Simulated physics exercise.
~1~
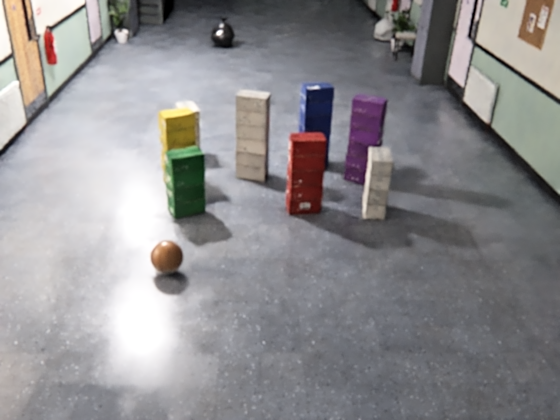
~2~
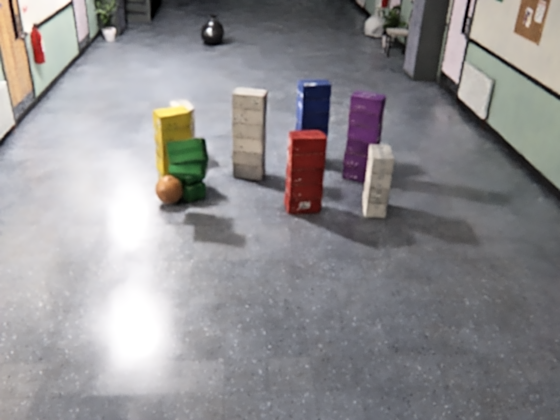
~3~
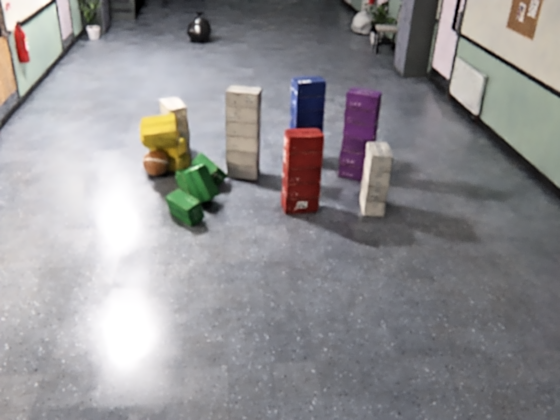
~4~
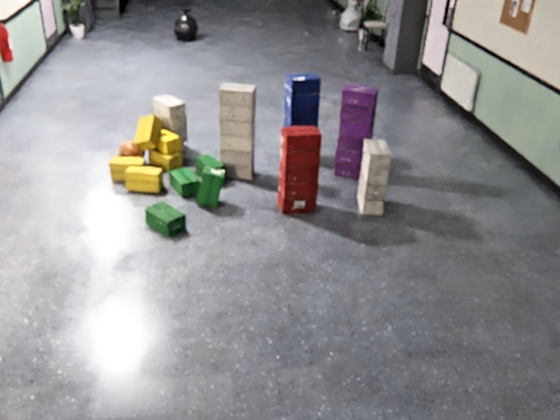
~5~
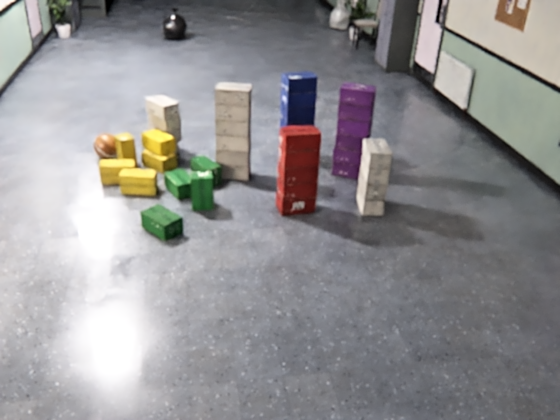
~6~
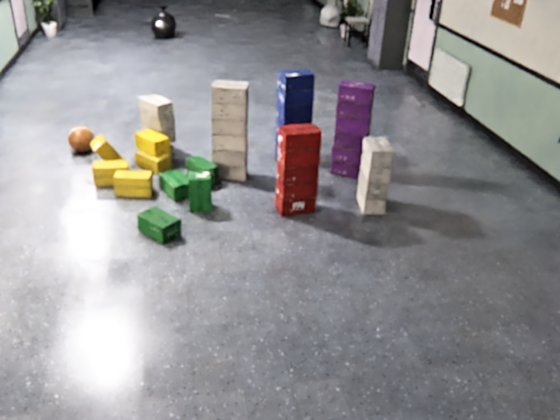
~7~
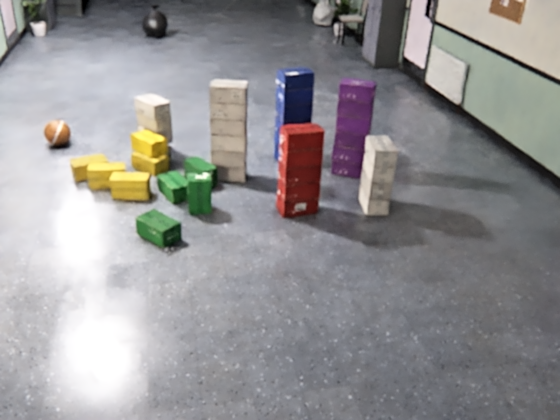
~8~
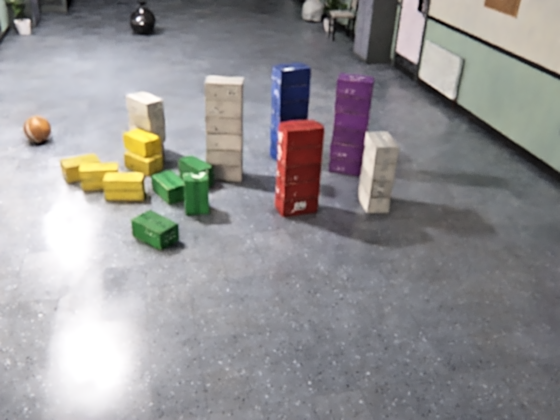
Wooden ball rolling into green and yellow parcel towers, toppling both, then rolling away left as the other towers stay standing.
